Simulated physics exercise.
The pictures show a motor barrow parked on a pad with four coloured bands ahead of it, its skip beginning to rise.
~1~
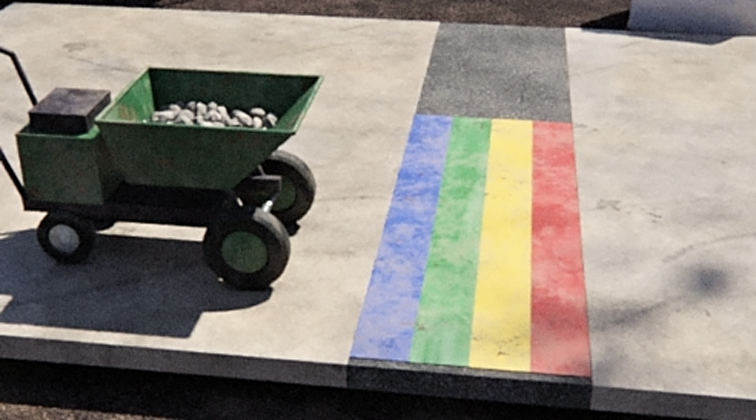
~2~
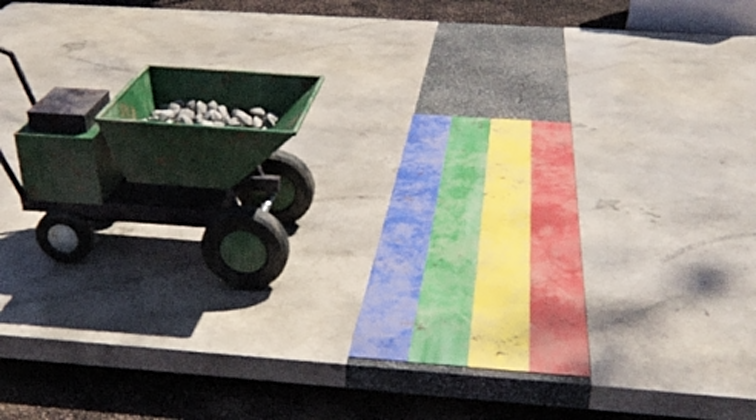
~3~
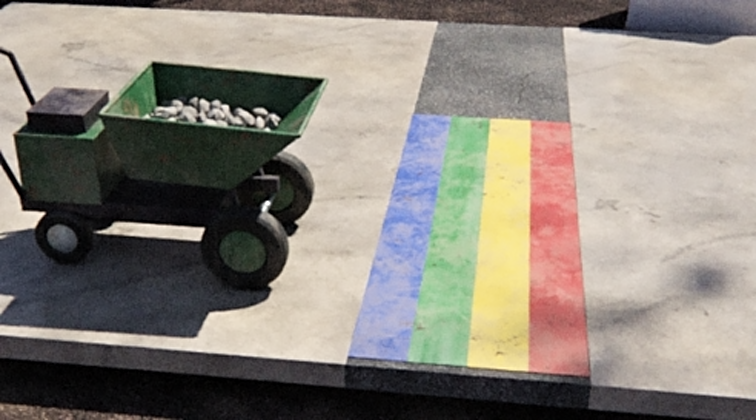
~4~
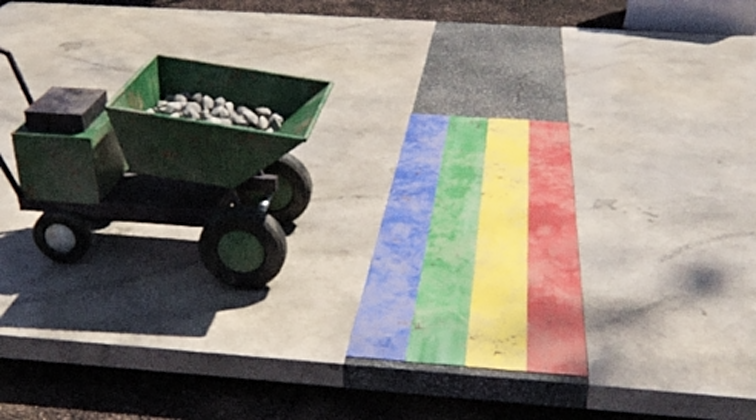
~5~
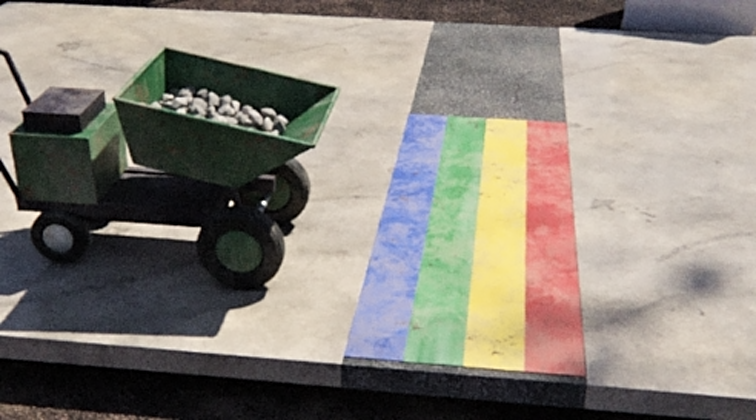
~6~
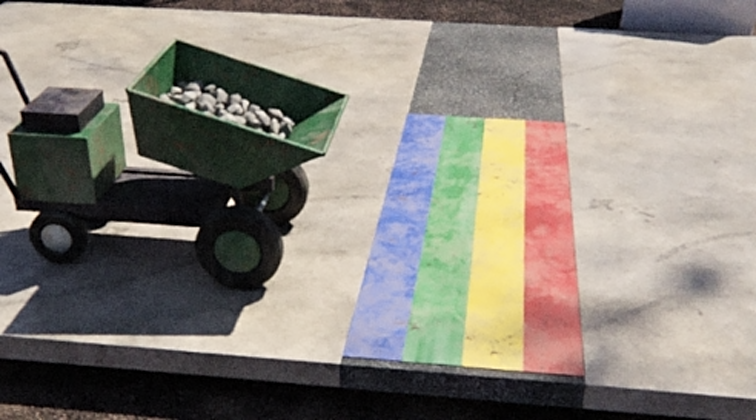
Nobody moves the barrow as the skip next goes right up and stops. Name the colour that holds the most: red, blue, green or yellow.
That would be green.
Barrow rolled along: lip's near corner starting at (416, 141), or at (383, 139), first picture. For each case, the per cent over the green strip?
About 0 per cent for the first spot and about 0 per cent for the second.
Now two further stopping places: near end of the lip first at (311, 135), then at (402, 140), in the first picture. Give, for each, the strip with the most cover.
The first case gives the green one, the second gives the red strip.
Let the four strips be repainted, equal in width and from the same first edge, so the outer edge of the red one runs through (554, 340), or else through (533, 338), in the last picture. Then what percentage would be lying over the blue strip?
Roughly 20 percent first, then roughly 10 percent.
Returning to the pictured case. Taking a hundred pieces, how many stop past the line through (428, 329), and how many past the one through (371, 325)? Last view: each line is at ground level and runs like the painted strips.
I'd say some 30 in a hundred, and after that 70 in a hundred.
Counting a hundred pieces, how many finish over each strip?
Blue strip 20 %, green strip 35 %, yellow strip 10 %, red strip 0 %.
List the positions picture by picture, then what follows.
The first frame shows lip of the skip at (293, 133), level; top of the load at (197, 122), broken stones; blue strip at (387, 322); green strip at (444, 327); yellow strip at (501, 331); red strip at (559, 336).
The second frame shows lip of the skip at (294, 134), level; top of the load at (197, 121).
The third frame shows lip of the skip at (298, 137), tipped barely; top of the load at (186, 121).
The fourth frame shows lip of the skip at (305, 140), tipped a little; top of the load at (182, 123).
The fifth frame shows lip of the skip at (313, 147), tipped a little; top of the load at (187, 119).
The sixth frame shows lip of the skip at (323, 155), tipped clearly; top of the load at (195, 114); blue strip at (380, 321); green strip at (437, 326); yellow strip at (494, 330); red strip at (552, 335).
Soon after the last picture, skip tipped steeply; all in the skip.
A little later, skip tipped right over; about two thirds in the skip; about a quarter over the blue strip; about a quarter over the green strip; a stray few over the yellow strip.
Later still, skip tipped right over; about a third in the skip; about a quarter over the blue strip; about a third over the green strip; a small part over the yellow strip; a stray few over the red strip.
At rest, skip tipped right over; about a third in the skip; about a quarter over the blue strip; about a third over the green strip; a small part over the yellow strip; a stray few over the red strip.
